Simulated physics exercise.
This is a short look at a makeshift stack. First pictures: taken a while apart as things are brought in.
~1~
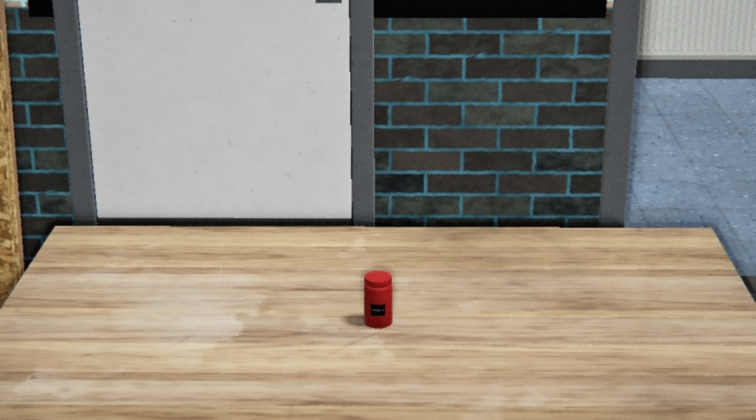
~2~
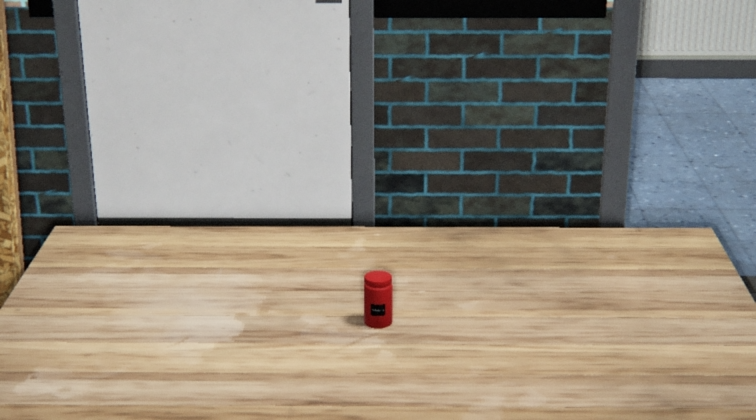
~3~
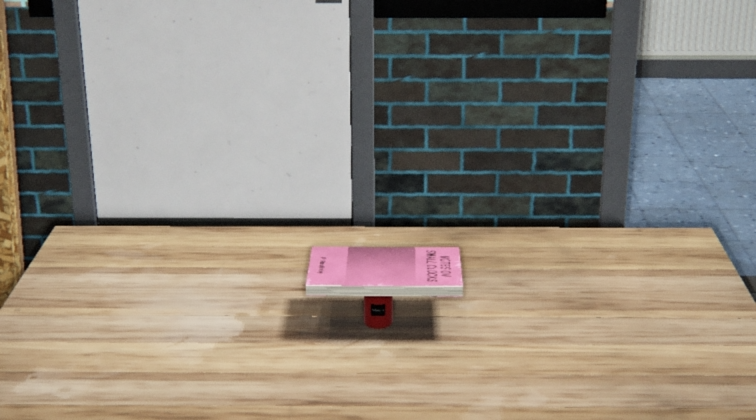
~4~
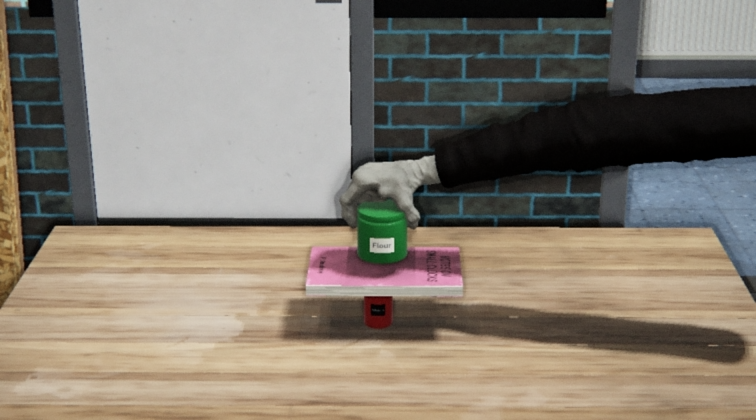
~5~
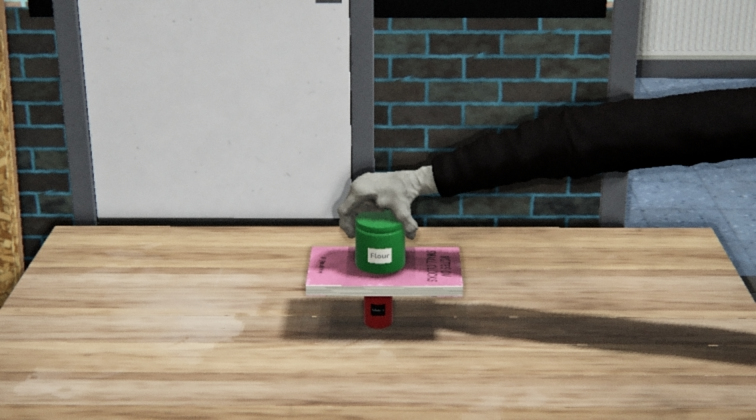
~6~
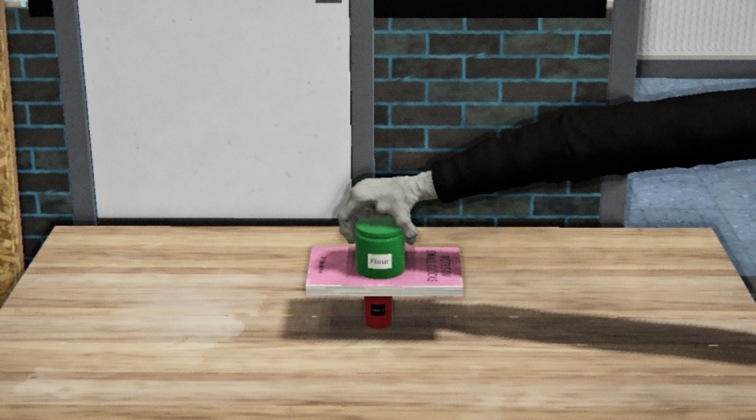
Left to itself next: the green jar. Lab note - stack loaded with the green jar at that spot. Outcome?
Sure enough, it lasts just fine.
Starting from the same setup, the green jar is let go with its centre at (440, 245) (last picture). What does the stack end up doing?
After that, it tumbles down.
Then, 0.20 s past the last view, nothing moves.
Then, 0.50 s past the last view, green jar resting near (380, 247).
Finally, all 3 still in place. Final places as the last picture's camera would see them, green jar near (380, 247). The stack holds.
